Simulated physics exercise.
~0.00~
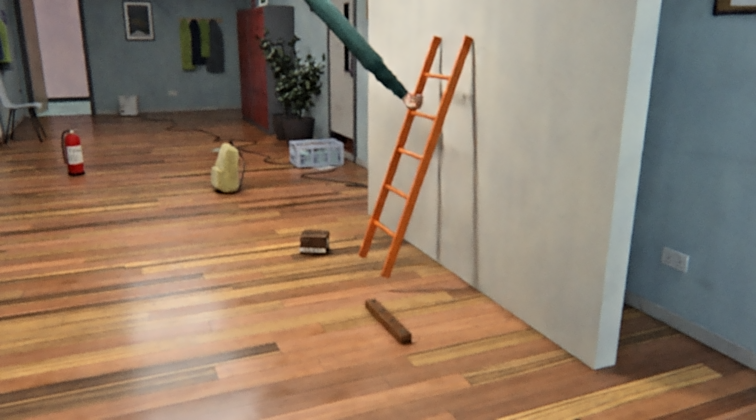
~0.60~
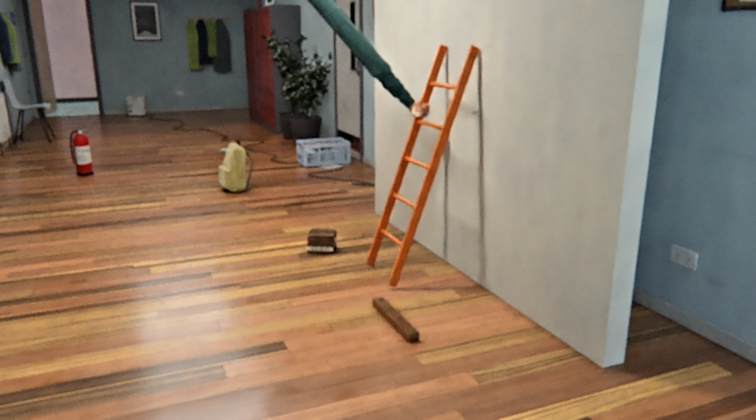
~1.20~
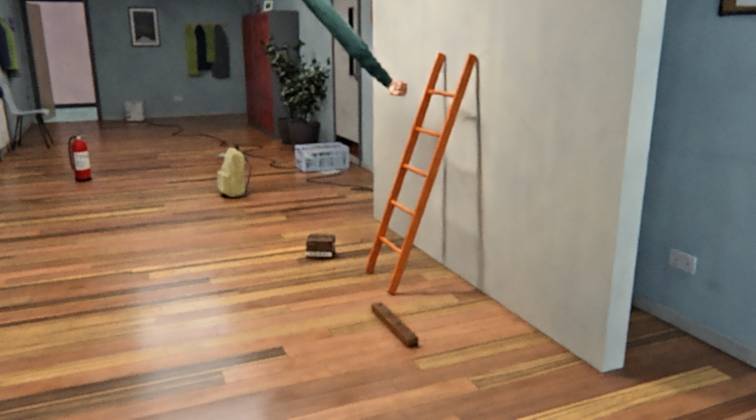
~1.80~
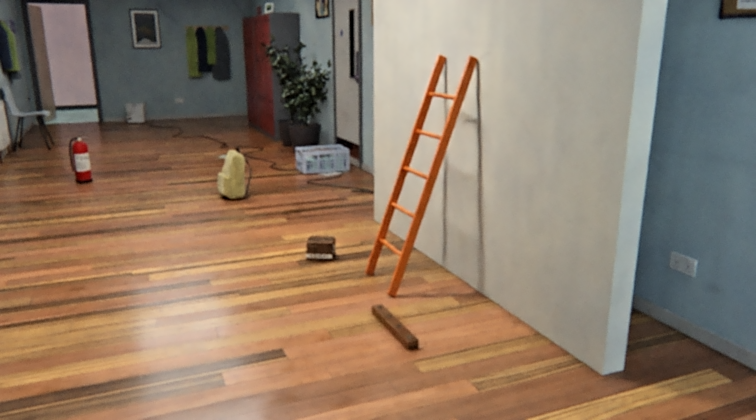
A wide room with a glossy wooden floor is seen from slightly above by a gently swaying camera, with a pale partition wall on the right. An orange ladder slants against the wall, a brown batten lies on the floor before its feet, and a small brown parcel sits to the left. Farther back are a red extinguisher, a yellowish bag, a pale crate and a plant. A dark green-sleeved arm reaches from above, its hand at the ladder, which moves down slightly. The hand lets go and withdraws from view. The ladder stays up, leaning, and everything else remains in place.
